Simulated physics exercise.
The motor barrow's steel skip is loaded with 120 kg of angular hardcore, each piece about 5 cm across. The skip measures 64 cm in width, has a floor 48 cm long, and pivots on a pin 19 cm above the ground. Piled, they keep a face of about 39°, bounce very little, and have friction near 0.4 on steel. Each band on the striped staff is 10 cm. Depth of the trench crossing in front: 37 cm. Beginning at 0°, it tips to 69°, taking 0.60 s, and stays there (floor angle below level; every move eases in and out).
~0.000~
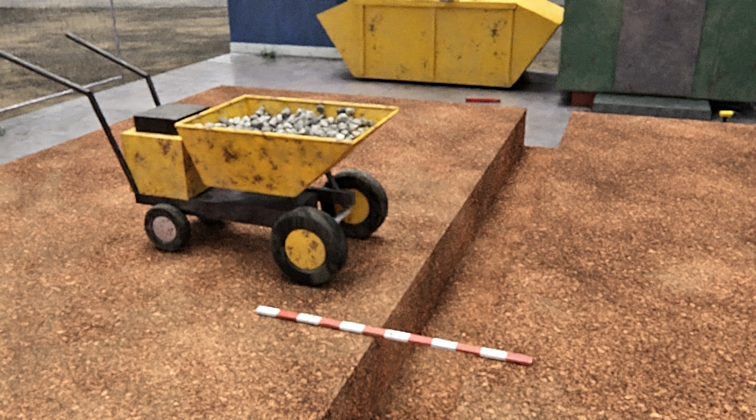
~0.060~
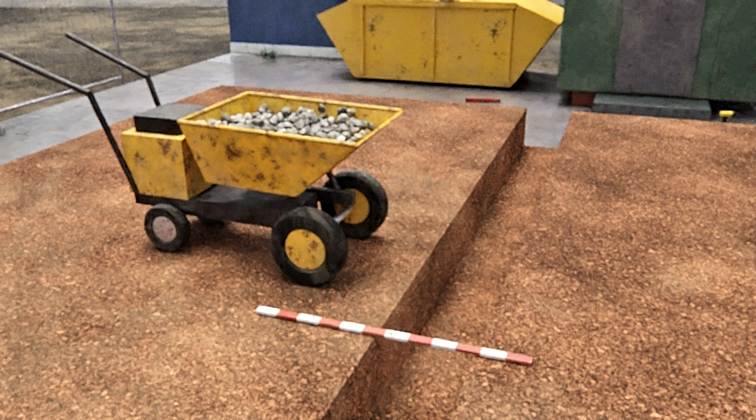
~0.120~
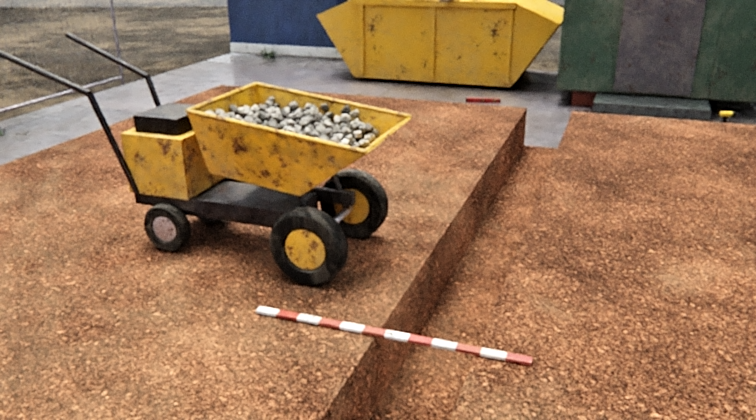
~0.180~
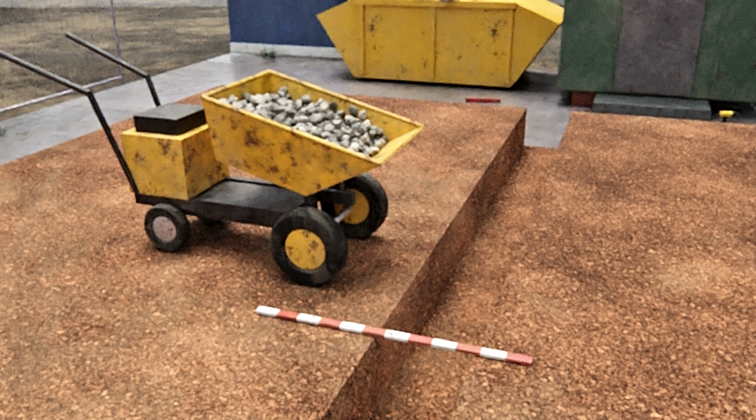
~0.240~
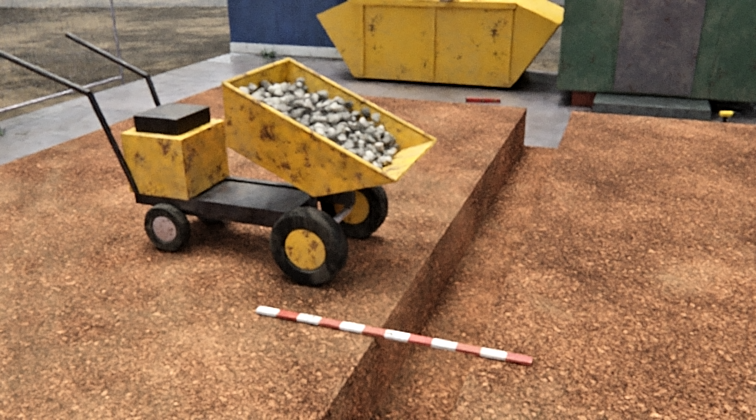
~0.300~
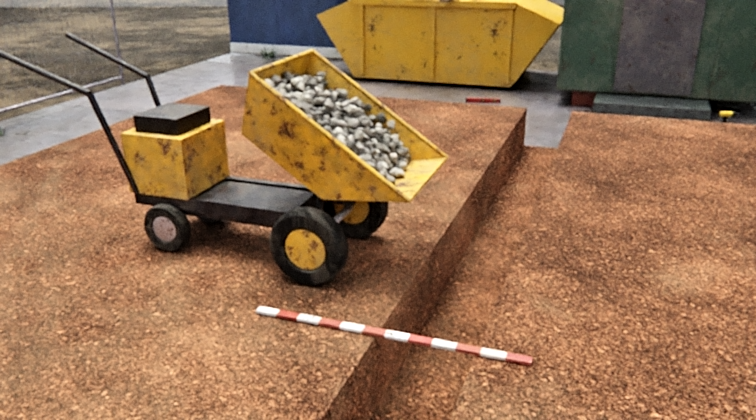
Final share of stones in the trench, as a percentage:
73 per cent.
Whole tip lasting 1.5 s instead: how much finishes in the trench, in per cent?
I'd put it at roughly 95 per cent.
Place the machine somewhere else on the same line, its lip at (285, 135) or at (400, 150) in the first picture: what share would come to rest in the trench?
From the first place around 75 per cent, from the other around 30.
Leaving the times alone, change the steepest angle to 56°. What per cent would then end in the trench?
About 45%.
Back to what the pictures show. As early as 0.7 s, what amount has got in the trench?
About 20 per cent by then.
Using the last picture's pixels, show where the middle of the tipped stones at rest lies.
Somewhere near pixel (482, 331).
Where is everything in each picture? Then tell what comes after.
In the first frame, the skip is at 0°, its lip at (352, 143); the top of the load is at (326, 118).
In the second frame, the skip is at 2°, its lip at (356, 146); the top of the load is at (310, 113); the stones move at 0.4 m/s on average.
In the third frame, the skip is at 7°, its lip at (366, 152); the top of the load is at (269, 108); the stones move at 0.9 m/s on average.
In the fourth frame, the skip is at 15°, its lip at (381, 164); the top of the load is at (263, 98); the stones move at 1.3 m/s on average.
In the fifth frame, the skip is at 24°, its lip at (396, 181); the top of the load is at (280, 87); the stones move at 1.4 m/s on average.
In the sixth frame, lip at (410, 201), floor tilted 34°, highest stones at (297, 80); the stones move at 1.5 m/s on average.
After 0.4 s the floor is at 58°; 100 % in the skip; the foremost stones are at (423, 216).
After 0.7 s the floor is at 69°; 78 % in the skip, 22 % in the trench; the foremost stones are at (498, 285).
After 1.0 s the floor is at 69°; 13 % in the skip, 60 % in the trench, 27 % past the trench; the foremost stones are at (667, 300).
After 3.0 s the floor is at 69°; 0 % in the skip, 73 % in the trench, 27 % past the trench; the foremost stones are past the picture's edge.
